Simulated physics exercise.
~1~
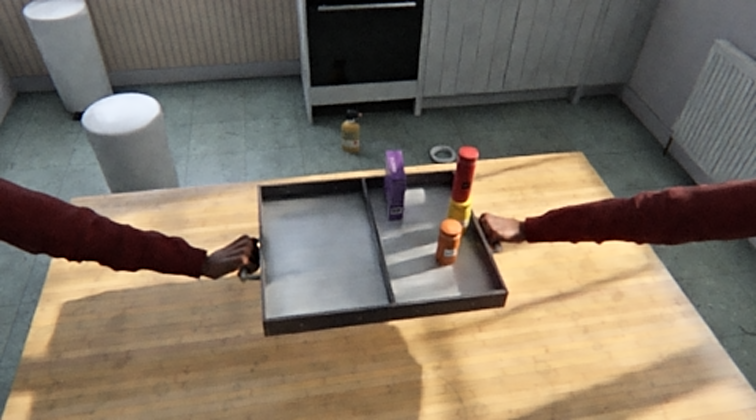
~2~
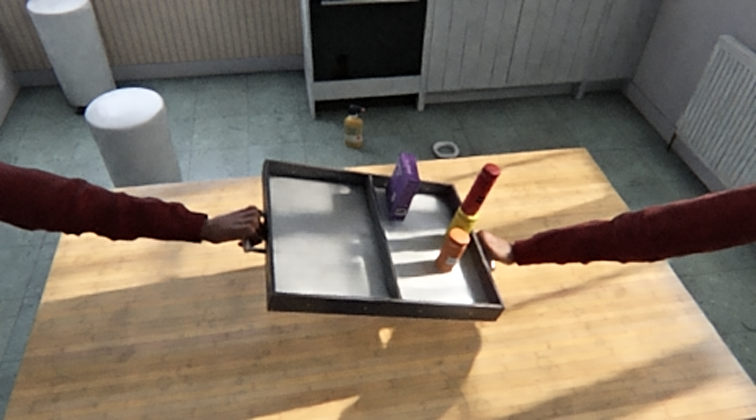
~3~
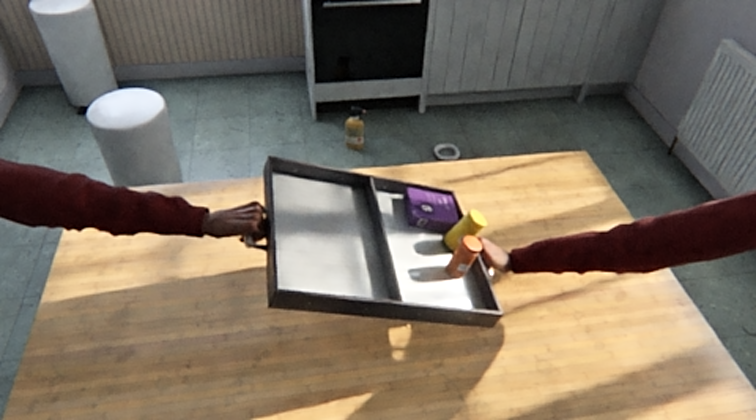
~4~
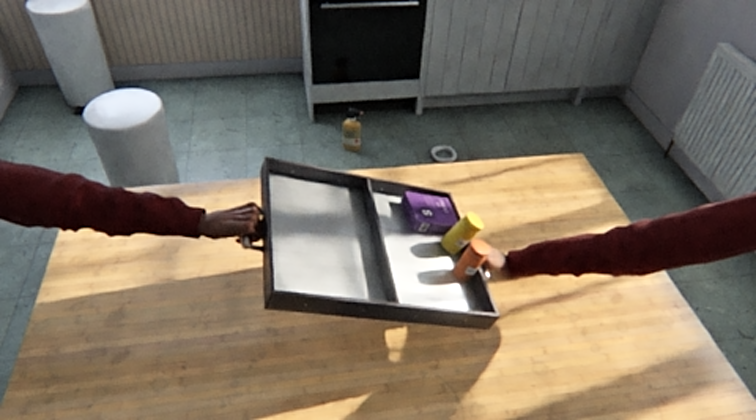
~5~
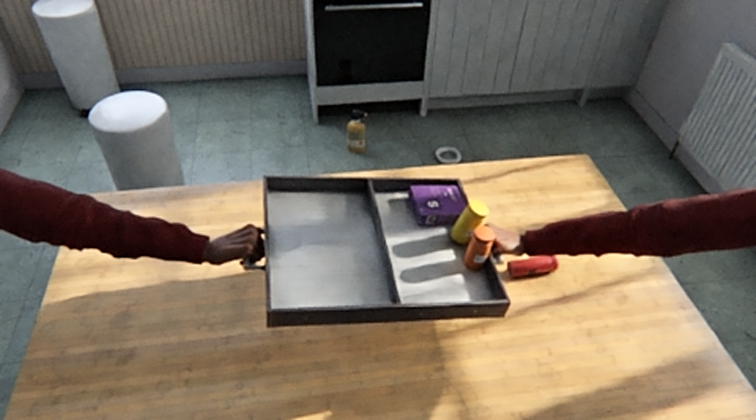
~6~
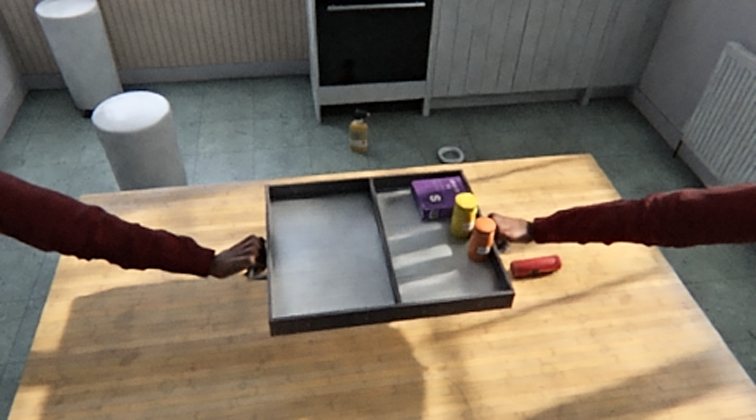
A tray tilts right in two hands, toppling a purple packet and dropping a red shaker.
